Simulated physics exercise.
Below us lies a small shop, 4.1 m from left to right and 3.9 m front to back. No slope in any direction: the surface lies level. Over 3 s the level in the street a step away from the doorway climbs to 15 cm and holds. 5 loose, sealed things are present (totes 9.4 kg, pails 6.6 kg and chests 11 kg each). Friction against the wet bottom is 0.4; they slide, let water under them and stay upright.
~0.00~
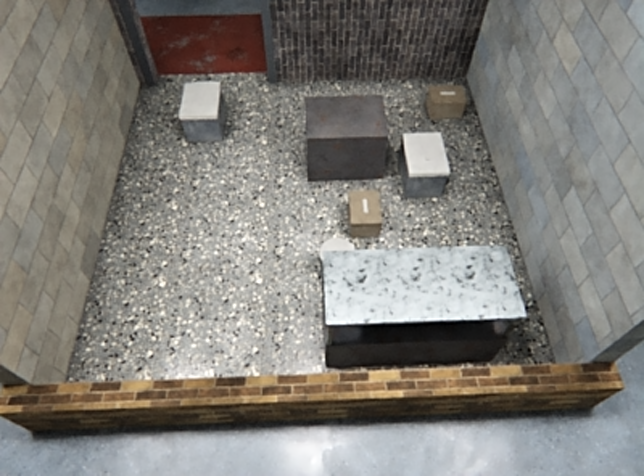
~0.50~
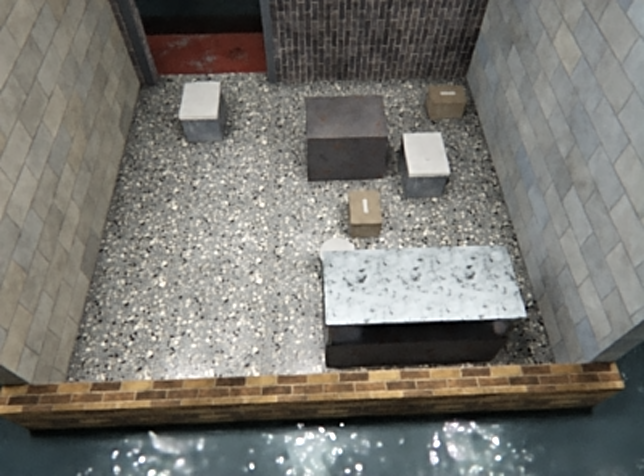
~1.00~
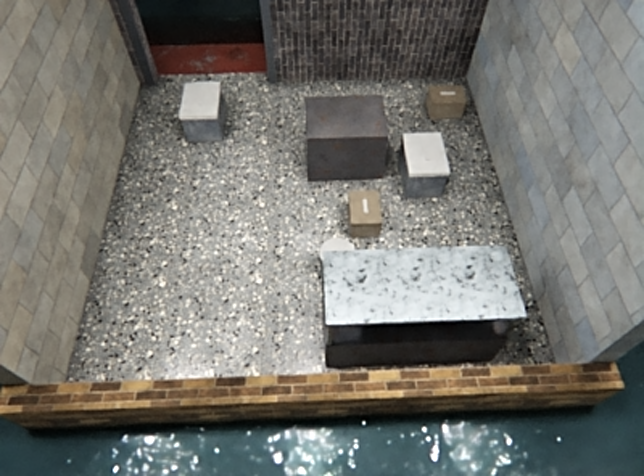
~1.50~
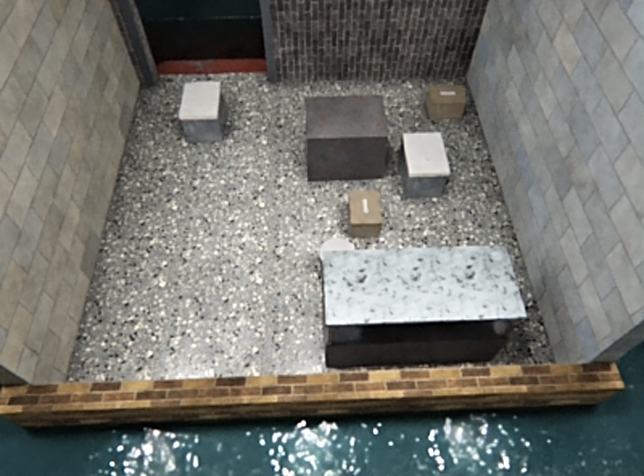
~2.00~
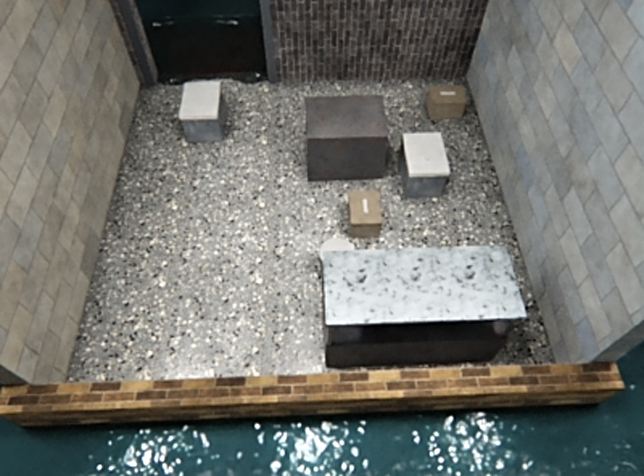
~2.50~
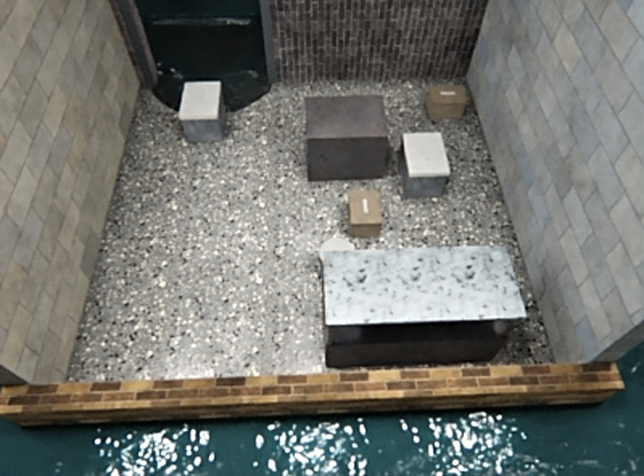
At the start, a small walled room with blocks, boxes and a long speckled counter stands dry, a red floor showing beyond the doorway. Dark, glinting water then appears outside the front ledge and covers the red area, finally edging through the doorway while the objects stay still.
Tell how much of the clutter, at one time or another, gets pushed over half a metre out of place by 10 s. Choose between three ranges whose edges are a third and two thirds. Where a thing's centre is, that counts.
The range is the middle one, a third to two thirds.
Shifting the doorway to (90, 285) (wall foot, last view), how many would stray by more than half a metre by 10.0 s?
The answer would then be 3.
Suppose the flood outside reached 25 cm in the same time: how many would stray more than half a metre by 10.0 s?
Then 5 of them.
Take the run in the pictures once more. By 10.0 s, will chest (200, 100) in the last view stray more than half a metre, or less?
Beyond.
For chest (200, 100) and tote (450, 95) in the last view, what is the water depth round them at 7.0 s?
Roughly 4 and 1 cm.
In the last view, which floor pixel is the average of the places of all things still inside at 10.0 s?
The centre sits near (370, 216).
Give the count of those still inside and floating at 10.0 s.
1 at that moment.
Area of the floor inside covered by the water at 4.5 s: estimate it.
Wet area: Approx. 5.0 m2.
After 3.5 s 0 of 5 are over 50 cm from their spots; 0 afloat.
After 4.5 s 1 of 5 are over 50 cm from their spots; 0 afloat.
After 7.0 s 1 of 5 are over 50 cm from their spots; 0 afloat.
After 10.0 s 2 of 5 are over 50 cm from their spots, and 2 have been at some point; 1 afloat.
